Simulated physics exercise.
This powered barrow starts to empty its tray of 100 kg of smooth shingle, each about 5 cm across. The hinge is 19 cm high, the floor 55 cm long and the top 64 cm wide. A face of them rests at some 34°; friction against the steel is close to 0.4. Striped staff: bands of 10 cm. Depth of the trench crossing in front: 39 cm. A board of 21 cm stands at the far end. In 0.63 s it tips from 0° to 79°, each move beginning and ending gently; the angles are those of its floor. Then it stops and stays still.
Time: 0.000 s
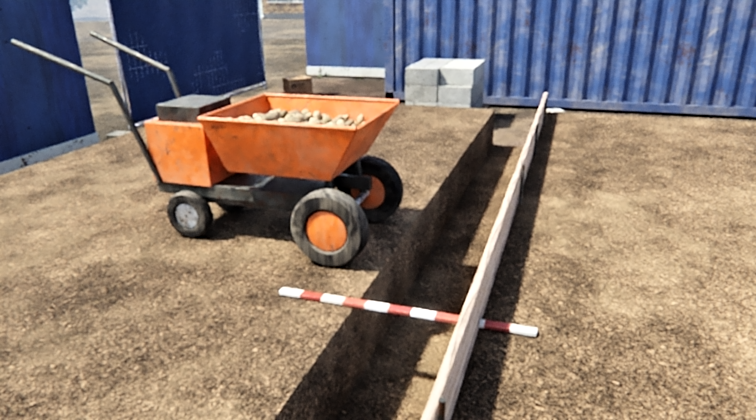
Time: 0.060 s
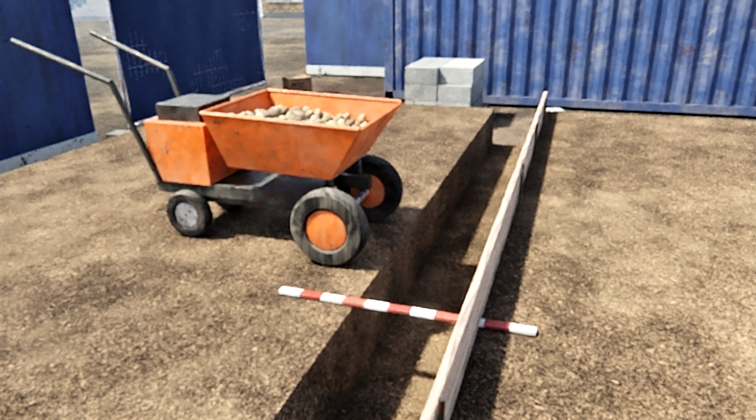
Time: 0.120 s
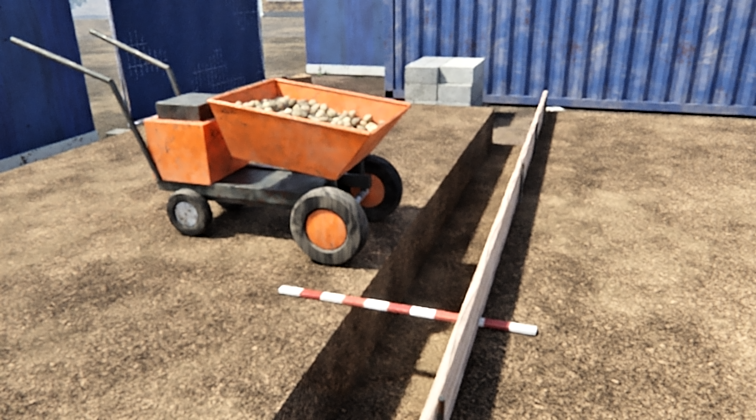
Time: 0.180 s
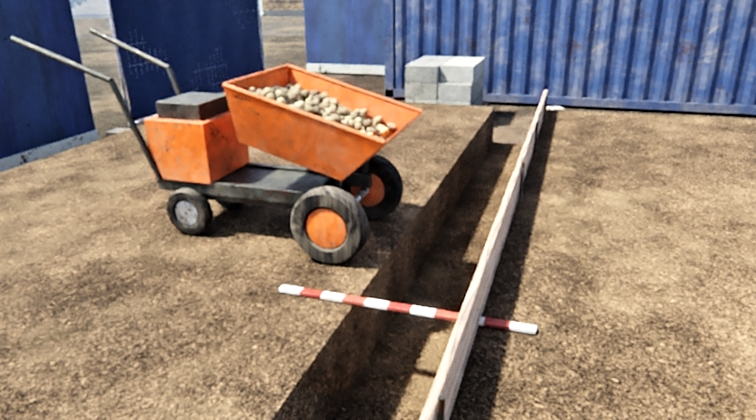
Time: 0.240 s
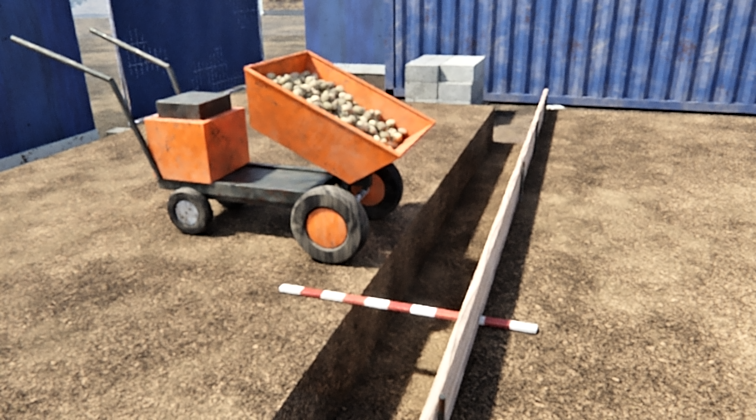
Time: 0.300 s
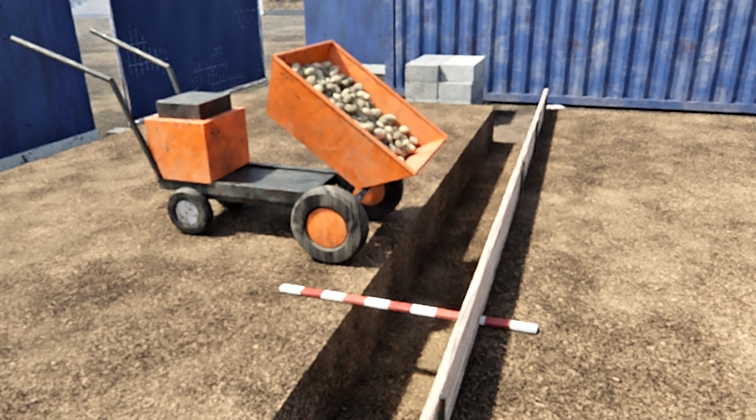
On a brown dirt yard bordered by blue corrugated containers, a fixed camera looks slightly down across a narrow trench. An orange powered barrow with black handles and a tray of rounded stones stands at left, beside the trench, a long pale board and a red-and-white striped staff, with grey blocks behind. The barrow stays put while its tray tilts steadily, rear end rising and front lip lowering rightward, the stones tilting with it.
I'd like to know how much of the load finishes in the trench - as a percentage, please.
Somewhere near 90 per cent of it finishes in the trench.
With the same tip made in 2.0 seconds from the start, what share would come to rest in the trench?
100 %.
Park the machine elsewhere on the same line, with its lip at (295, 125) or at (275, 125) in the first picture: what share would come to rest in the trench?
I'd expect some 100 per cent, then some 100.
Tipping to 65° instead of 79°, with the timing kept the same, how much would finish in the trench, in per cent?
Around 75 per cent would finish in the trench.
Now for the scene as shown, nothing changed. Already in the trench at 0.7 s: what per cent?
I'd say near 40 per cent at that time.
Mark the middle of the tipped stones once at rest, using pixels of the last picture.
(461, 309).
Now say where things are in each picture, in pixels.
In the first frame, lip at (356, 129), floor tilted 0°, highest stones at (296, 117).
In the second frame, the tray is at 2°, its lip at (359, 130); the top of the load is at (282, 113); the stones move at 0.4 m/s on average.
In the third frame, the tray is at 8°, its lip at (370, 134); the top of the load is at (278, 104); the stones move at 0.9 m/s on average.
In the fourth frame, the tray is at 16°, its lip at (384, 143); the top of the load is at (285, 92); the stones move at 1.2 m/s on average.
In the fifth frame, the tray is at 26°, its lip at (400, 156); the top of the load is at (299, 79); the stones move at 1.5 m/s on average.
In the sixth frame, the tray is at 37°, its lip at (415, 174); the top of the load is at (317, 70); the stones move at 1.6 m/s on average.
After 0.5 s the floor is at 66°; 100 % in the tray; the foremost stones are at (434, 196).
After 0.7 s the floor is at 79°; 57 % in the tray, 38 % in the trench, 5 % past the trench; the foremost stones are at (513, 219).
After 1.1 s the floor is at 79°; 7 % in the tray, 83 % in the trench, 10 % past the trench; the foremost stones are at (686, 274).
After 3.0 s the floor is at 79°; 0 % in the tray, 90 % in the trench, 10 % past the trench; the foremost stones are past the picture's edge.
